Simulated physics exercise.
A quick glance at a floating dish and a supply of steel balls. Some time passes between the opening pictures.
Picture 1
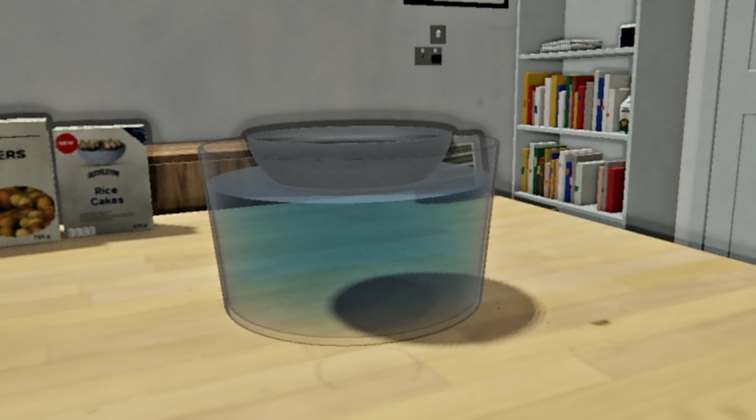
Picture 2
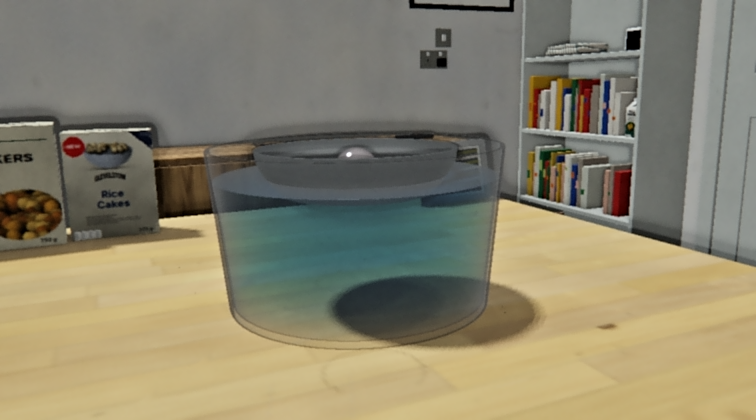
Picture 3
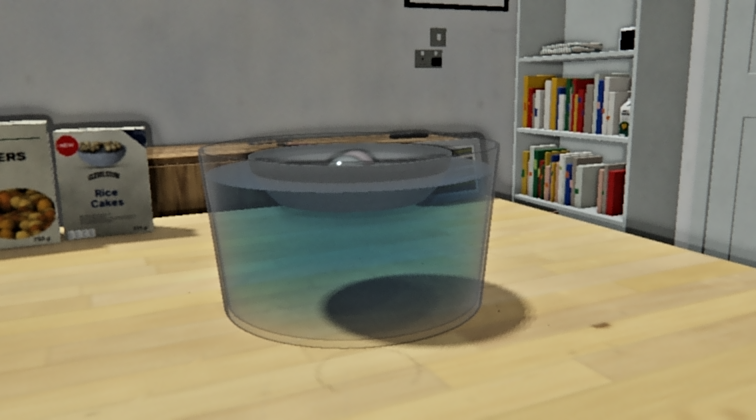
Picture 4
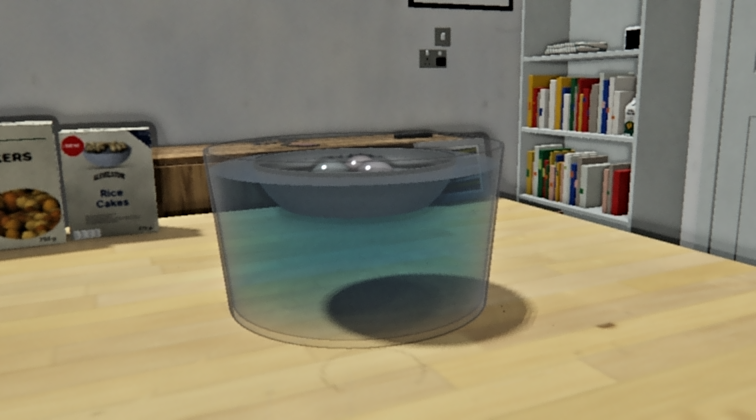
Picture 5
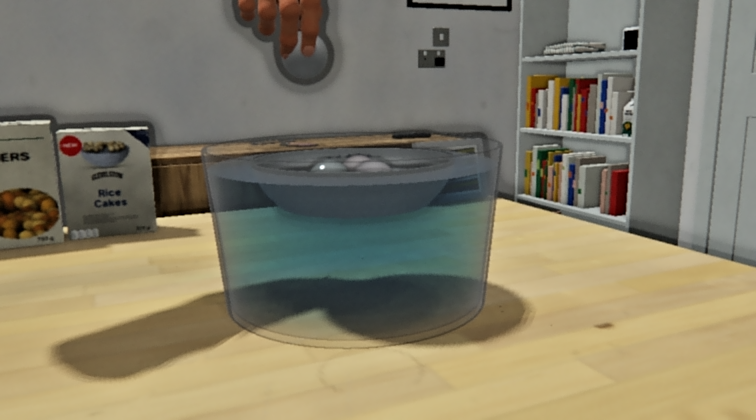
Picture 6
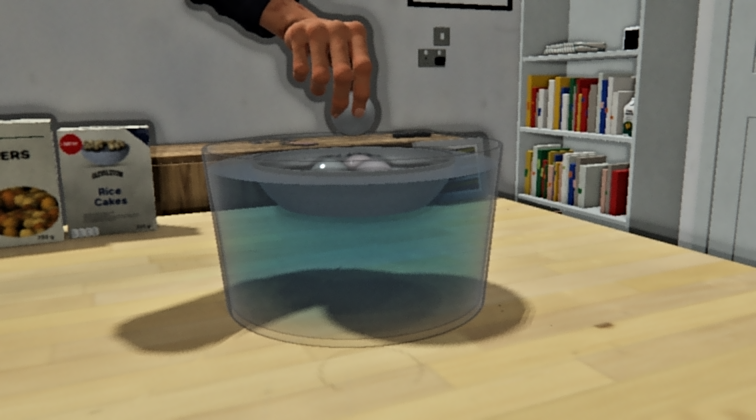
A bowl floating in a clear tub of water sat lower and lower as shiny balls appeared in it, and then a hand came in above, carrying another ball down and rightward over the bowl.
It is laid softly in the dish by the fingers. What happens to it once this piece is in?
It will not stay up this time.
Soon after, the steel ball is in and the dish dips.
Later, water pours in over its edge.
In the end, the dish lies on the bottom with its load.
